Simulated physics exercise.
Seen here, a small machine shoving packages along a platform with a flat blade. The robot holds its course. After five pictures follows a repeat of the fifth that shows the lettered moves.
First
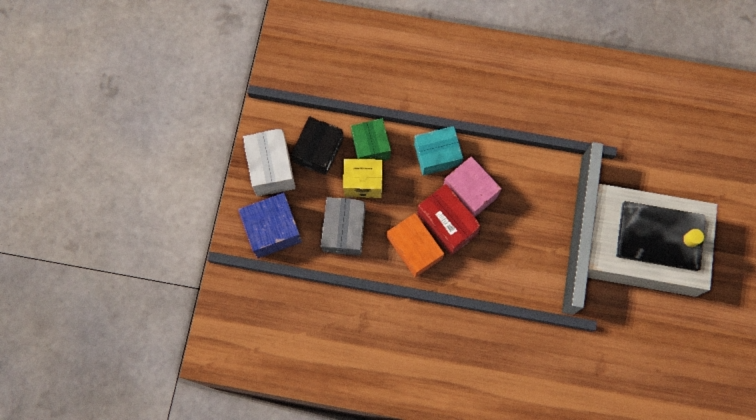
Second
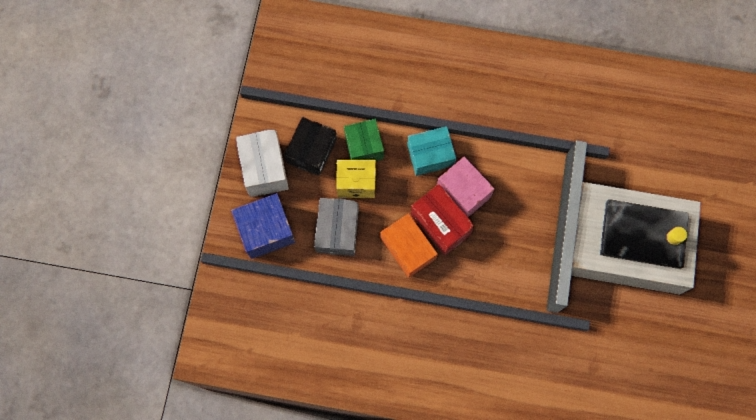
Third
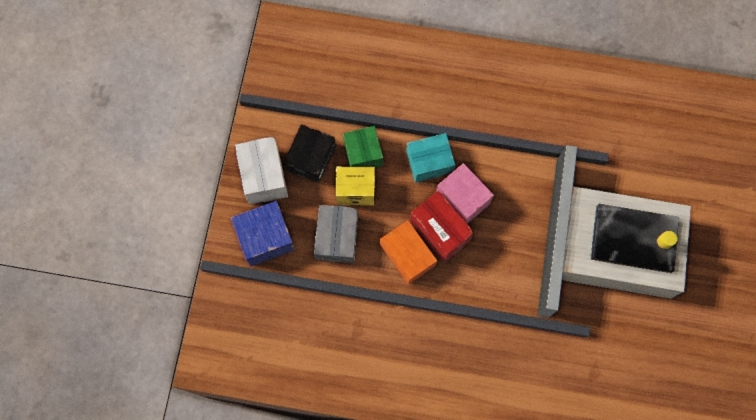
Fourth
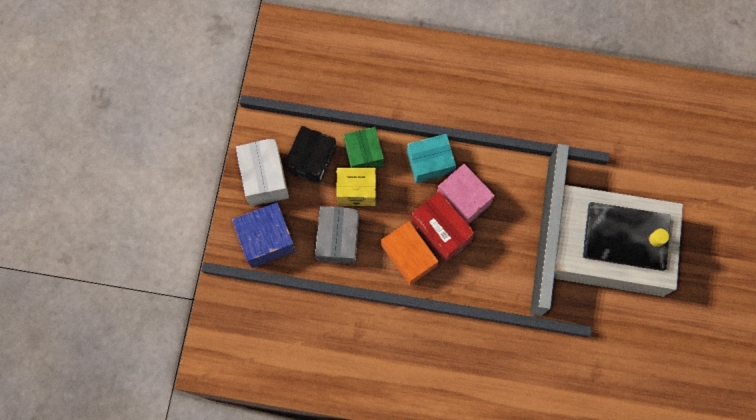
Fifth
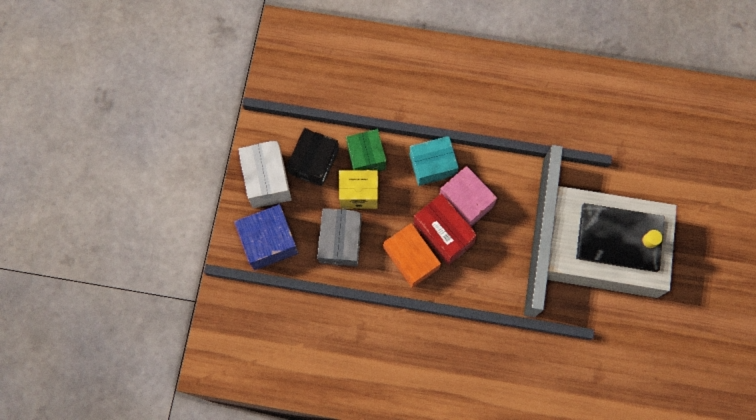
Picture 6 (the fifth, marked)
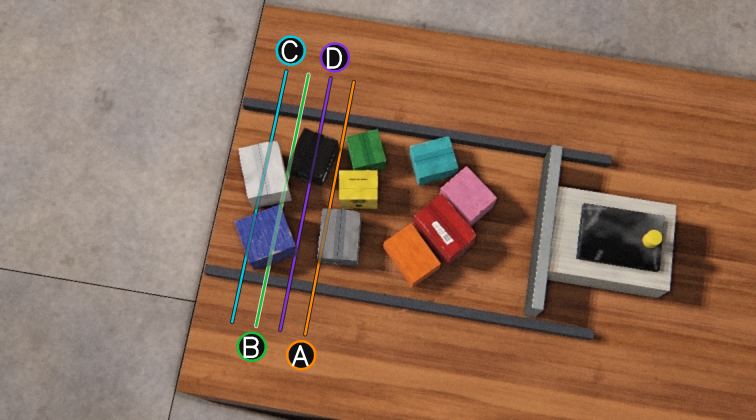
On a wooden platform with two dark rails, a small pale machine with a flat blade moves slowly left toward a cluster of colourful parcels, narrowing the gap while the parcels stay in place relative to the platform.
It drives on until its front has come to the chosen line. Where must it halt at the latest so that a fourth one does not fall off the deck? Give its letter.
D is the last line within the limit.
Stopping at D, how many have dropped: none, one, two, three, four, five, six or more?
By then, three.
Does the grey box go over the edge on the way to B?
Yes.
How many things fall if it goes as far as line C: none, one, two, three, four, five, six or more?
In all, six or more.
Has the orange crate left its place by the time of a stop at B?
Yes.
On the marked copy, A at (331, 203); B at (283, 195); C at (260, 191); D at (307, 199).
Taking D. A third of the way, robot (526, 222); turquoise parcel (420, 154); orange crate (401, 262).
Two thirds of the way, robot (438, 207); white box (247, 177); blue crate (241, 236).
When it is over, robot (373, 197); blue crate over the edge; white box over the edge; three fallen.
As for the rest, A is within the limit but short; B drops five; C drops six.
